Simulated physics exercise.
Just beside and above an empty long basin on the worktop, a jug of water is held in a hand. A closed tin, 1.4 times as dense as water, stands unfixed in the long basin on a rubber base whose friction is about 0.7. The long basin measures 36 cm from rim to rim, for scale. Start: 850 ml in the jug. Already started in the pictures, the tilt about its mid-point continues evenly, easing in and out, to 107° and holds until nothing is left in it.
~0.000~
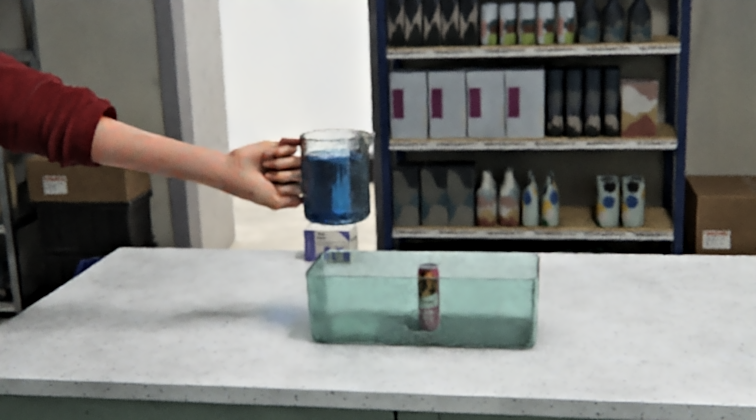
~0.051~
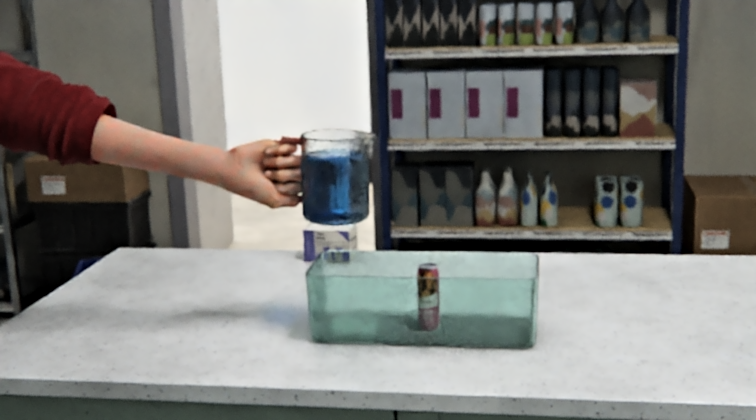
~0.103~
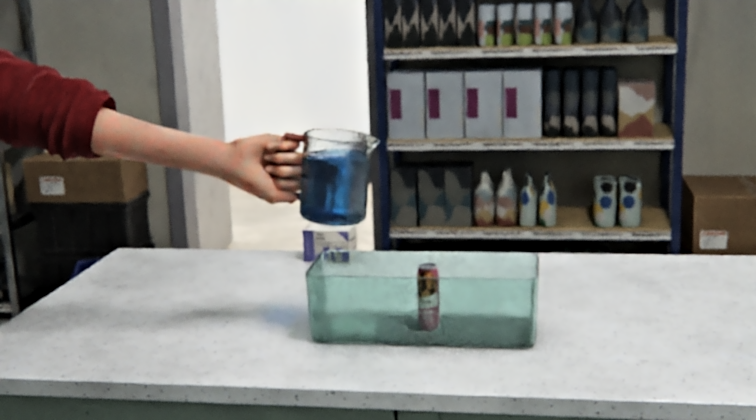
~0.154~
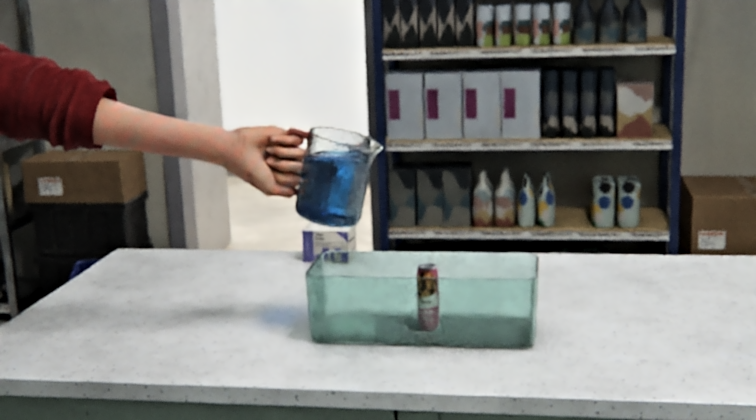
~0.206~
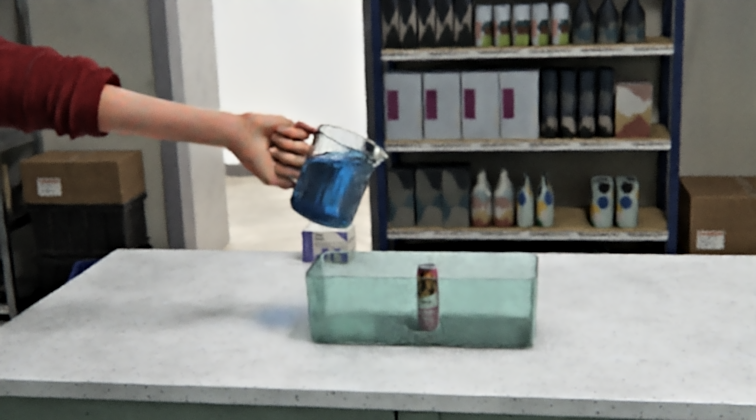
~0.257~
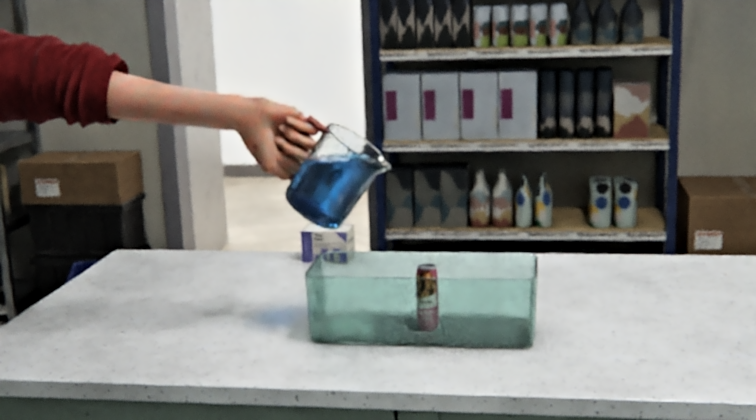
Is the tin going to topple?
Yes.
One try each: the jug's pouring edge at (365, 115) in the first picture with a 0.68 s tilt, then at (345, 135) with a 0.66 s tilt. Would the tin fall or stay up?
Try 1: Tipped over; try 2: Still standing.
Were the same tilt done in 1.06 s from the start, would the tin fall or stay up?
The tin falls.
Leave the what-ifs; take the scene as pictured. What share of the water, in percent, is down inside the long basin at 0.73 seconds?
Close to 62 in a hundred.
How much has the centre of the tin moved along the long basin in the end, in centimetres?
In the end the tin's centre has shifted about 8.0 centimetres.
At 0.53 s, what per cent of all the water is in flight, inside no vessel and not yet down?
Some 26 % is the figure.
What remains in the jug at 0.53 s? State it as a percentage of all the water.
66 %.
By 0.53 s the tilt is 97° and 66 per cent is still to pour; the tin stands where it began.
By 0.73 s the tilt is 107° and 20 per cent is still to pour; the tin stands where it began.
By 0.93 s the tilt is 107° and 4 per cent is still to pour; the tin lies on its side.
By 1.16 s the tilt is 107° and 0 per cent is still to pour; the tin lies on its side.
At rest the tin lies on its side.
